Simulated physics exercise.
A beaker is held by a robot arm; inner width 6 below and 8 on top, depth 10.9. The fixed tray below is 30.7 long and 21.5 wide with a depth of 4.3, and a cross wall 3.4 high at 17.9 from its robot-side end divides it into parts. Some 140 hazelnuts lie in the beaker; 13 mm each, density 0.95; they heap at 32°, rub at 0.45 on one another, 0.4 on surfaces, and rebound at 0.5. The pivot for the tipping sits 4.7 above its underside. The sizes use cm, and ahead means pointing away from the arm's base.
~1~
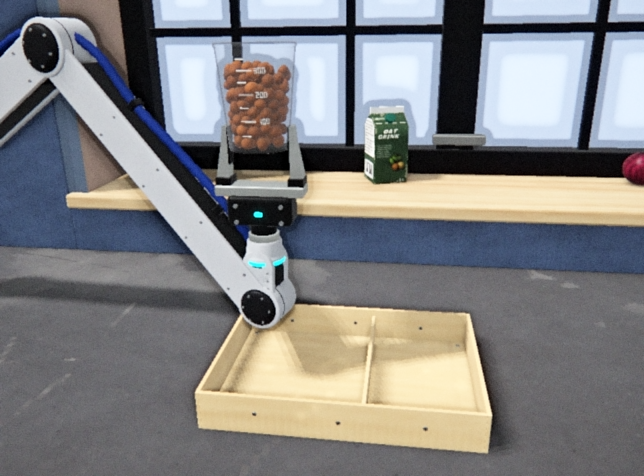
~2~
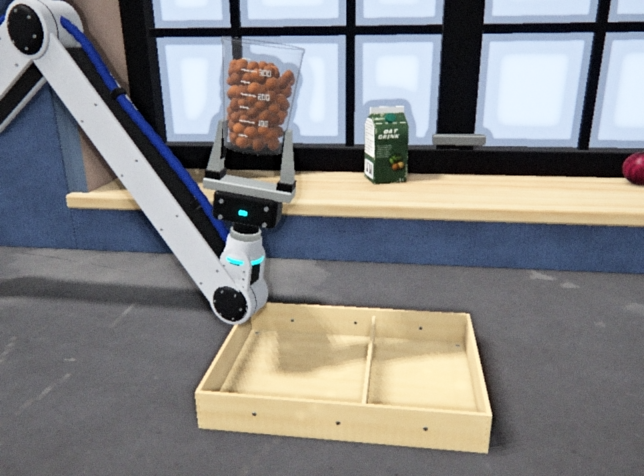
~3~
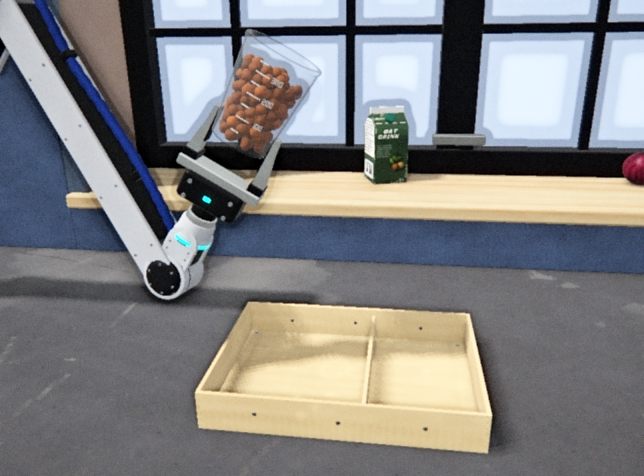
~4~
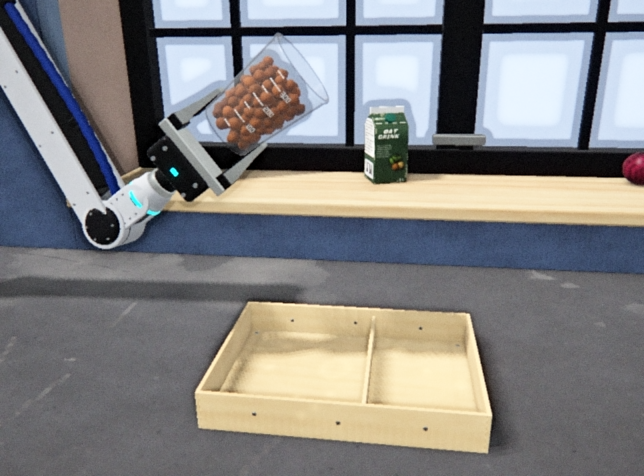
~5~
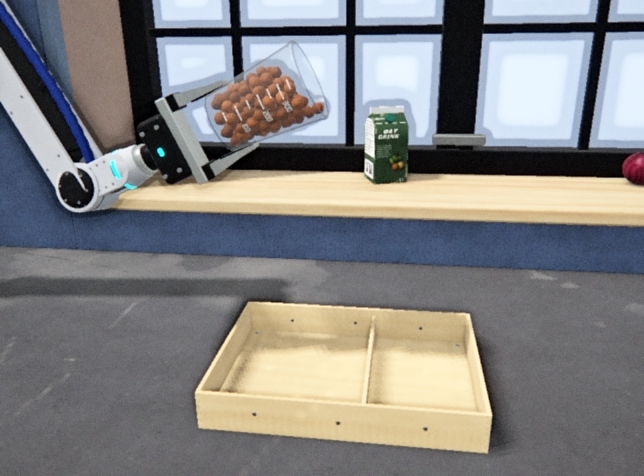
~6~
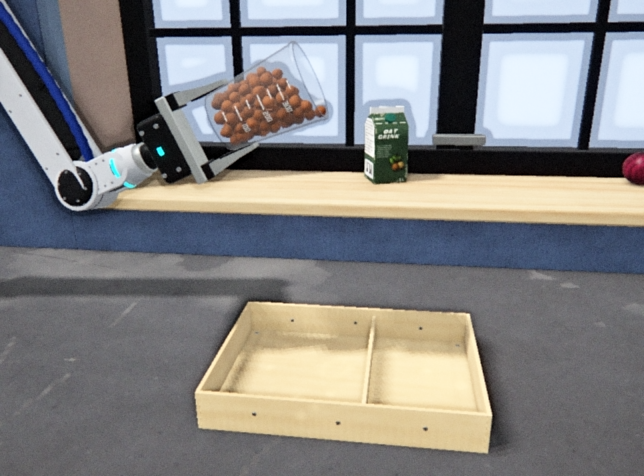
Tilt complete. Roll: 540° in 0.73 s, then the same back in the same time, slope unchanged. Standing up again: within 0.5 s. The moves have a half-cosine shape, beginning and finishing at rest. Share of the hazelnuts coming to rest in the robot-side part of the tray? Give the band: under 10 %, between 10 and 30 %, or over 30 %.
The share is under 10 %.
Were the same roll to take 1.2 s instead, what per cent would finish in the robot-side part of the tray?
About 0 %.
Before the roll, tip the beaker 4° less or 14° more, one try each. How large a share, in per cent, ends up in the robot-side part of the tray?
Roughly 0 and 15 per cent.
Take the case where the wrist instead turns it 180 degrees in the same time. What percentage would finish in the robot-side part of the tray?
It would be near 0 per cent.
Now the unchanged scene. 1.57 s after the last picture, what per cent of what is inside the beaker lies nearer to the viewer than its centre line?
Estimated share: About 50 %.
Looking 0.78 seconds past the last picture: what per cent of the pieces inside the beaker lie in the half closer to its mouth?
Close to 45 per cent sits in the mouth half.
Then, 0.78 s on, tipped 66°, highest piece 37 above the table; 135 in the beaker, 3 in the robot-side part.
Then, 1.57 s on, tipped 59°, highest piece 37 above the table; 129 in the beaker, 6 in the robot-side part, 2 in the far-side part, 1 in flight or on a rim.
Then, 2.16 s on, upright, highest piece 40 above the table; 129 in the beaker, 7 in the robot-side part, 2 in the far-side part.
Then, 2.86 s on, upright, highest piece 40 above the table; 129 in the beaker, 7 in the robot-side part, 2 in the far-side part.
In the end, 129 in the beaker, 7 in the robot-side part, 2 in the far-side part. That is 5 % in the robot-side part of the tray.
